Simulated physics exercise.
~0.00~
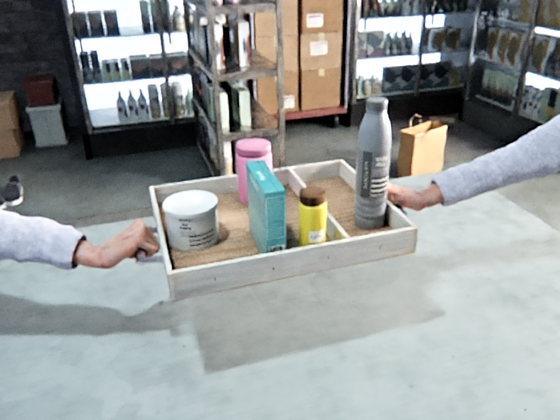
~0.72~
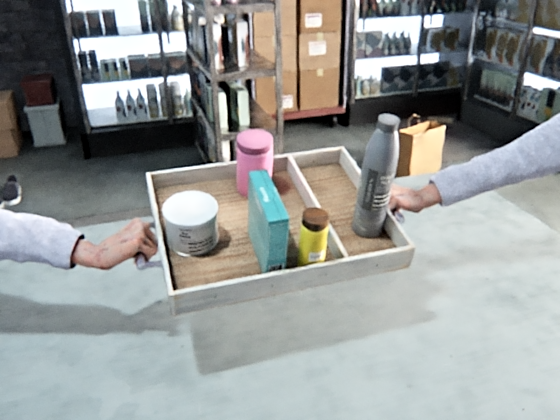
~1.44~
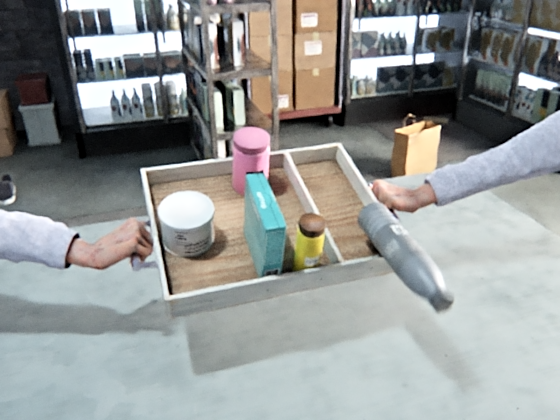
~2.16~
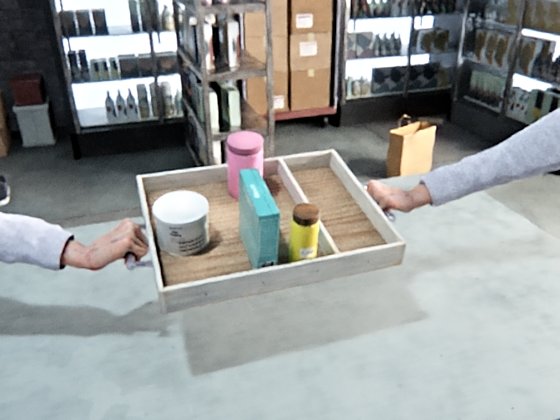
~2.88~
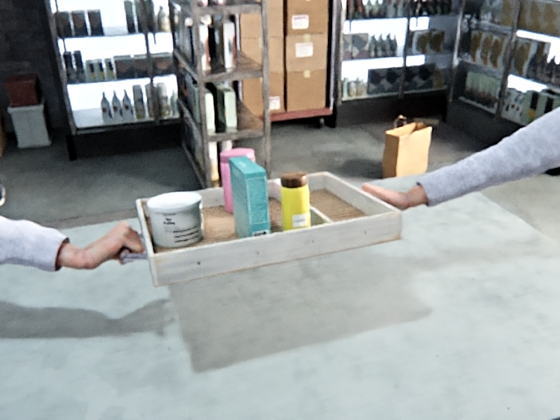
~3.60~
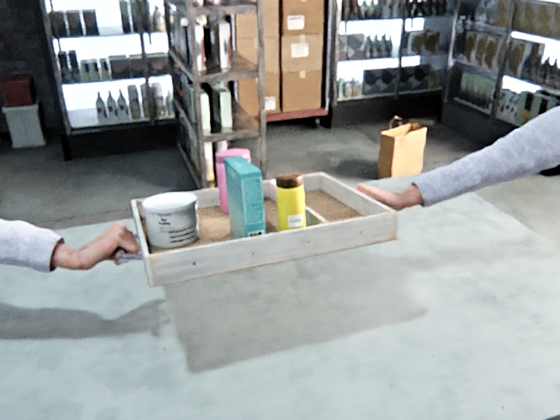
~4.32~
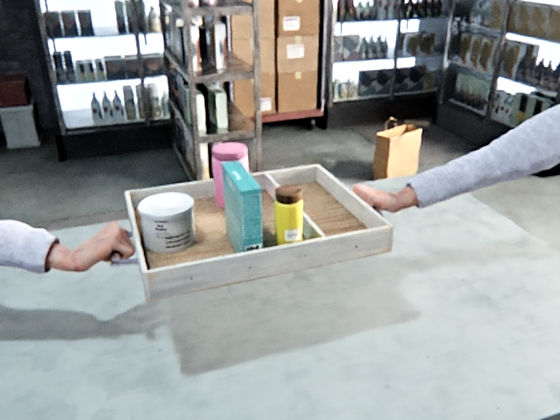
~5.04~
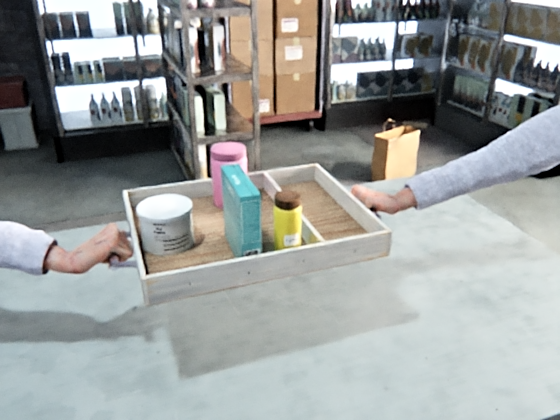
A shallow wooden tray, held at each end by a hand above a pale table, carries a white tub, a pink jar, a turquoise packet, a yellow shaker and a tall grey bottle. The hands tip its near edge down, and the bottle at the right begins to lean. It topples over the near rim and drops out of sight, while the other four items stay put. The tray then swings the opposite way, its far edge dipping, and pauses there. Finally it tilts back towards level, with the four remaining items still standing in their places.
